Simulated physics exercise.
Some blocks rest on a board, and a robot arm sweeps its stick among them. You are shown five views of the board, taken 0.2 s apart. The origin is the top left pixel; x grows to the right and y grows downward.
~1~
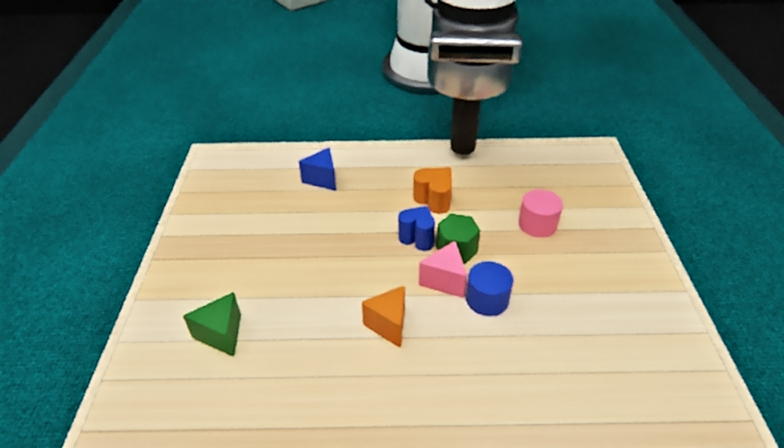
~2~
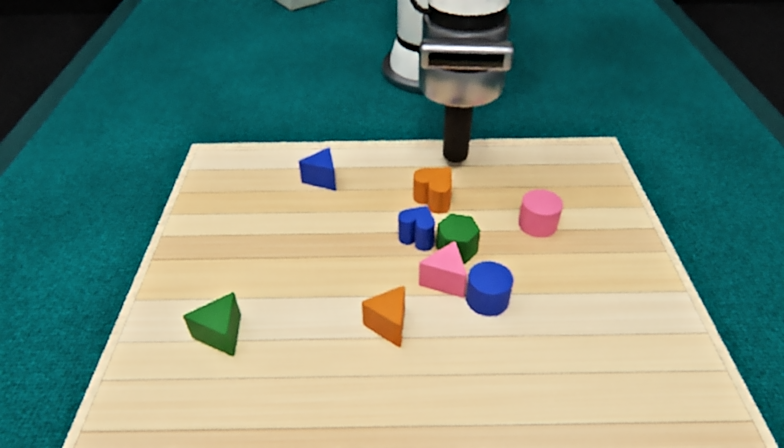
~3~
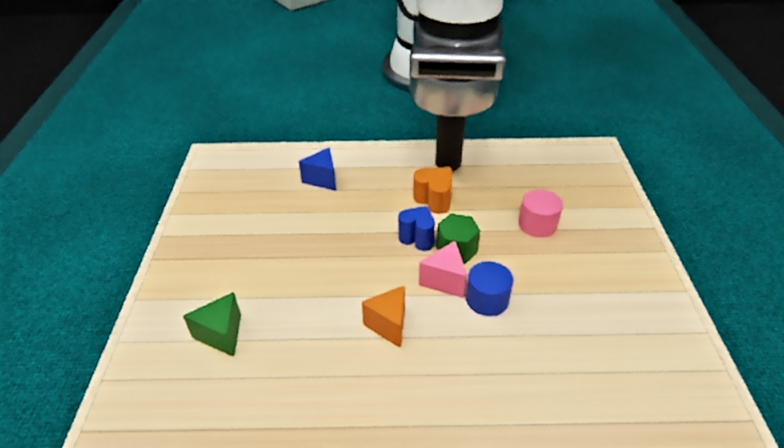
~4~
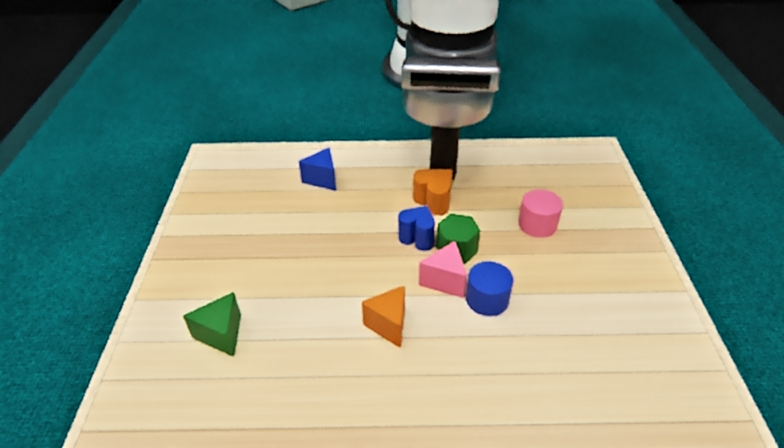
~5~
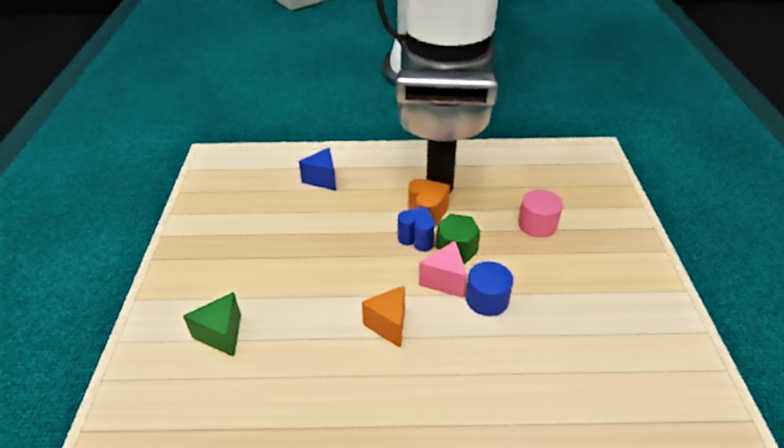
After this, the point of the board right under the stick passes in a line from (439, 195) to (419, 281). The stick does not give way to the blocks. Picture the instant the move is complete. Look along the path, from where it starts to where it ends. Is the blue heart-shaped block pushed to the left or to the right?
Right side.
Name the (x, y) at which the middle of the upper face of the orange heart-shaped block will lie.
It is going to be at (391, 274).
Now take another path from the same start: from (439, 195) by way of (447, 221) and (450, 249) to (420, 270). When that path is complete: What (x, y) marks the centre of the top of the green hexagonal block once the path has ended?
Its top centre lands on (472, 254).
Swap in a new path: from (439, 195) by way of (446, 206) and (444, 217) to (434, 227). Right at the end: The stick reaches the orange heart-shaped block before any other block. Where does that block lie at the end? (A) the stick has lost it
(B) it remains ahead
That would be B.
On the path given first. One third of the way, stick at (433, 214); blue heart-shaped block at (400, 240), turned 50° clockwise; orange heart-shaped block at (421, 219).
Two thirds of the way, stick at (427, 243); blue heart-shaped block at (378, 259), turned 105° clockwise; orange heart-shaped block at (410, 248); pink triangular block at (449, 262); green hexagonal block at (464, 230), turned 20° anticlockwise.
At the end, stick at (419, 274); blue heart-shaped block at (355, 272), turned 135° clockwise; orange heart-shaped block at (391, 274), turned 40° clockwise; pink triangular block at (446, 273), turned 15° anticlockwise; green hexagonal block at (464, 231), turned 25° anticlockwise; blue circle still.
